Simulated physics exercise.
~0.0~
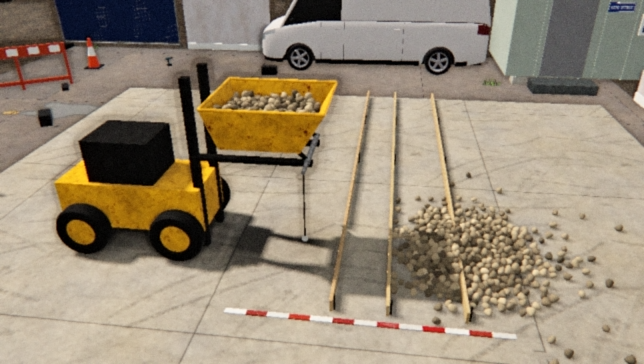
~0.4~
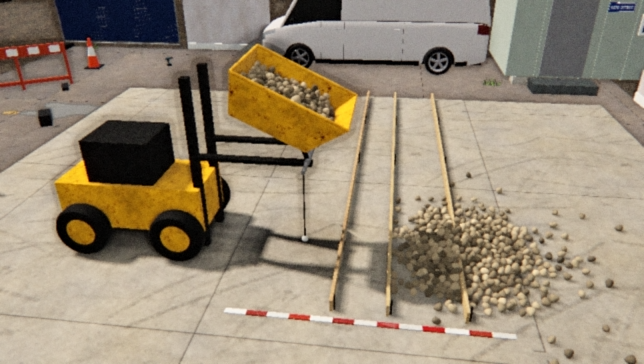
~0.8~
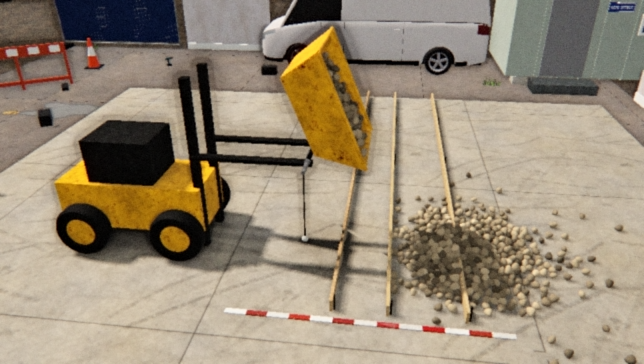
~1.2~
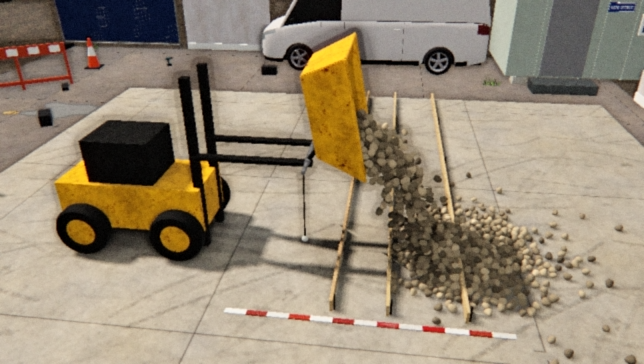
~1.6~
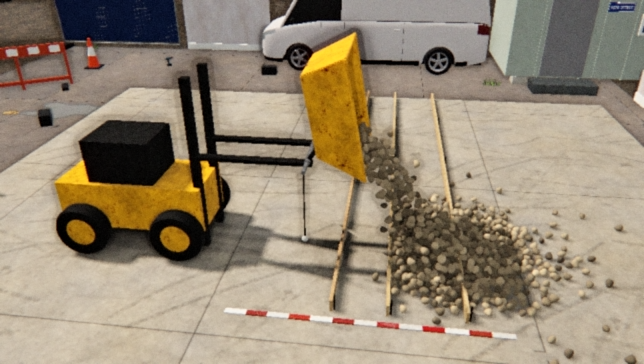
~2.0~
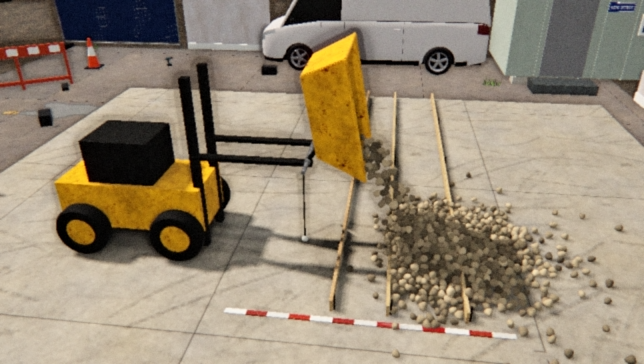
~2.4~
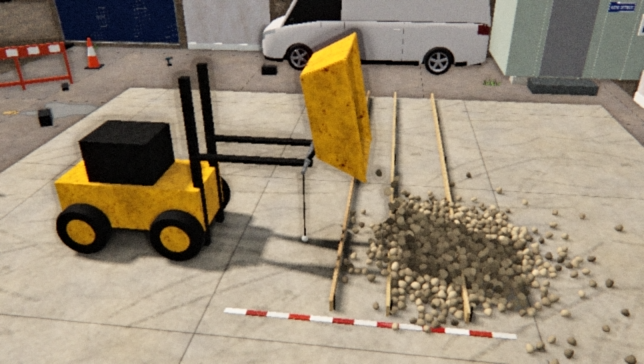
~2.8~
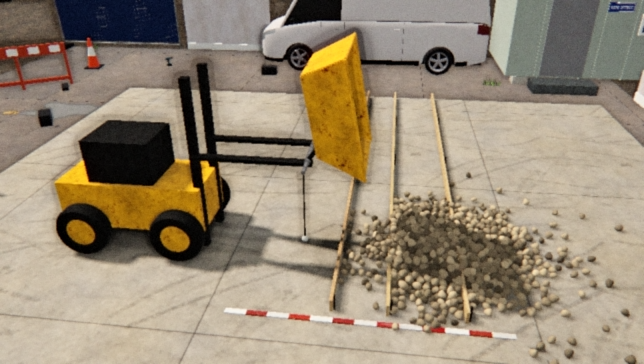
To begin with, a yellow forklift holds up a yellow skip of rounded stones beside three boards lying on pale concrete, where an earlier heap already rests around the right-hand board. The skip tips steadily to the right, its stones still inside as it nears upright. Then, almost on end, it lets them pour out in a thick stream onto the middle board and the heap. The skip holds still while the stream thins and stops. Finally the stones settle into a broader, fuller pile, mostly between the middle and right boards, with some spilling to either side.
